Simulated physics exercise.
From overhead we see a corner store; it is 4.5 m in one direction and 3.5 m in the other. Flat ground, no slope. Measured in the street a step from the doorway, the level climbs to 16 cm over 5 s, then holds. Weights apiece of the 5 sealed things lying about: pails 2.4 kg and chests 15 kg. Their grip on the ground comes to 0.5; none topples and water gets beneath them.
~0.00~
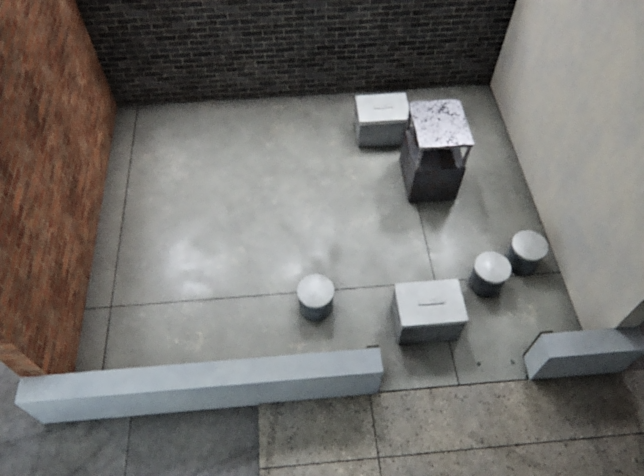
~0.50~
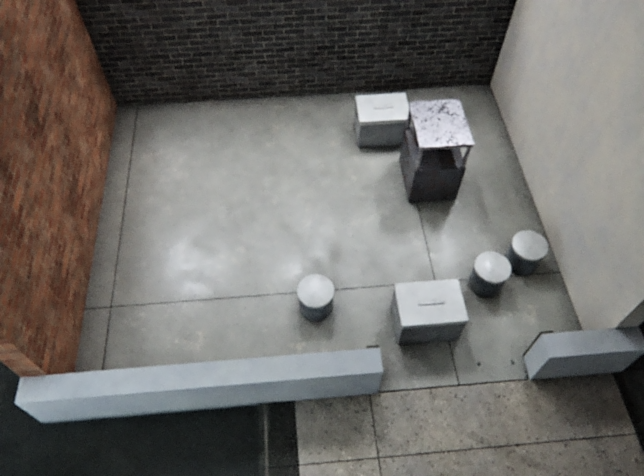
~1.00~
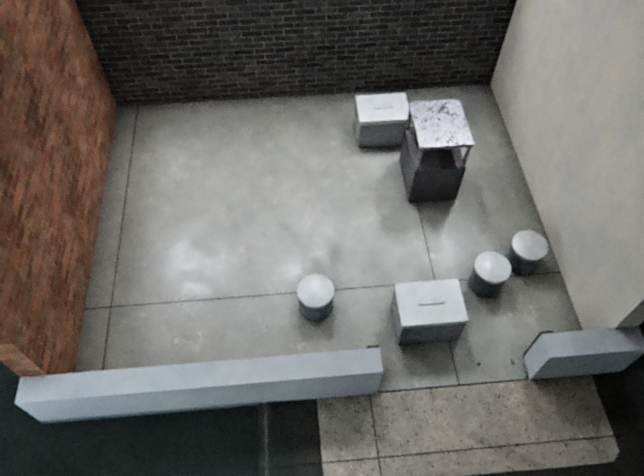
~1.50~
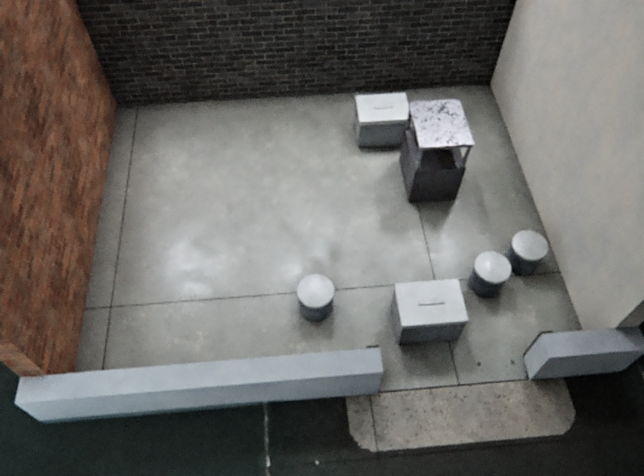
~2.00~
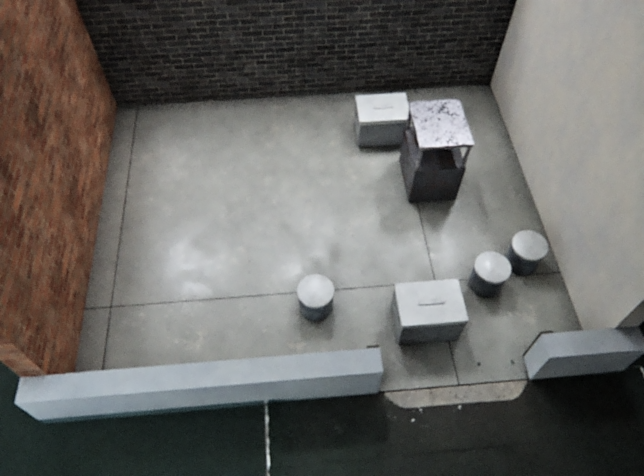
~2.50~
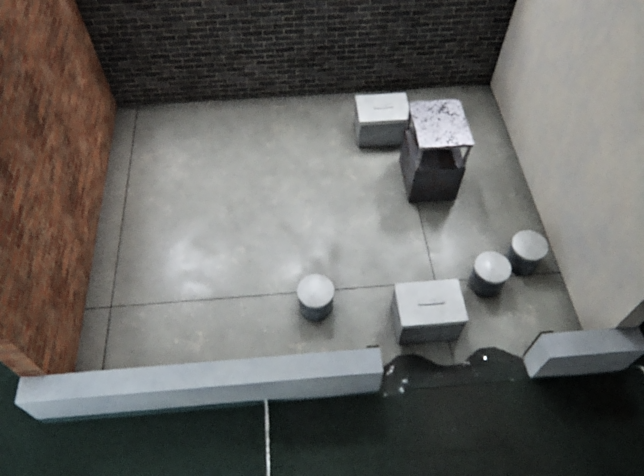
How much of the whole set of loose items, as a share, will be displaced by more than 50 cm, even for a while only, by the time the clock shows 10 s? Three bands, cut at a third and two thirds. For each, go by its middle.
By my guess the moved share will come to two thirds or beyond.
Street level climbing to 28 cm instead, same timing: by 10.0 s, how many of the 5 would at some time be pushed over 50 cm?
In that case the number is 5.
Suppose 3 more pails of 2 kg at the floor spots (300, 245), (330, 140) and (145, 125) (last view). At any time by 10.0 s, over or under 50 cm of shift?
Taking them in the given order: Greater, then smaller, then smaller.
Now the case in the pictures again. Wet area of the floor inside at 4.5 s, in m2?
About 3.0 m2.
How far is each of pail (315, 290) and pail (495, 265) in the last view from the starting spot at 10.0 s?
Respectively 120 and 300 cm.
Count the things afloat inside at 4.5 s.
Then: 0.
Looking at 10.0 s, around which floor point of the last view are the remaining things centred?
(306, 160).
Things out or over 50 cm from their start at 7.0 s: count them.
The count is 4.
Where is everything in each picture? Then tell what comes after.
The first picture shows a pail at (530, 245), on the bottom; a pail at (493, 267) rests on the ground; water covers 0.0 m2; 0 of 5 have shifted.
The second picture shows a pail at (530, 245) rests on the ground; a pail at (493, 267), on the bottom; water covers 0.0 m2; 0 of 5 have shifted.
The third picture shows a pail at (530, 245) rests on the ground; a pail at (493, 267), on the bottom; 0.0 m2 under water; 0 of 5 have shifted.
The fourth picture shows a pail at (530, 245), on the bottom; a pail at (493, 267), on the bottom; 0.0 m2 under water; 0 of 5 have shifted.
The fifth picture shows a pail at (530, 245), on the bottom; a pail at (493, 267), on the bottom; water covers 0.0 m2; 0 of 5 have shifted.
The sixth picture shows a pail at (530, 245), on the bottom; a pail at (493, 267), on the bottom; 0.0 m2 under water; 0 of 5 have shifted.
After 3.5 s 0 of 5 are over 50 cm from their spots; 0 afloat.
After 4.5 s 0 of 5 are over 50 cm from their spots; 0 afloat.
After 7.0 s 4 of 5 are over 50 cm from their spots; 1 afloat.
After 10.0 s 4 of 5 are over 50 cm from their spots, and 4 have been at some point; 2 afloat.
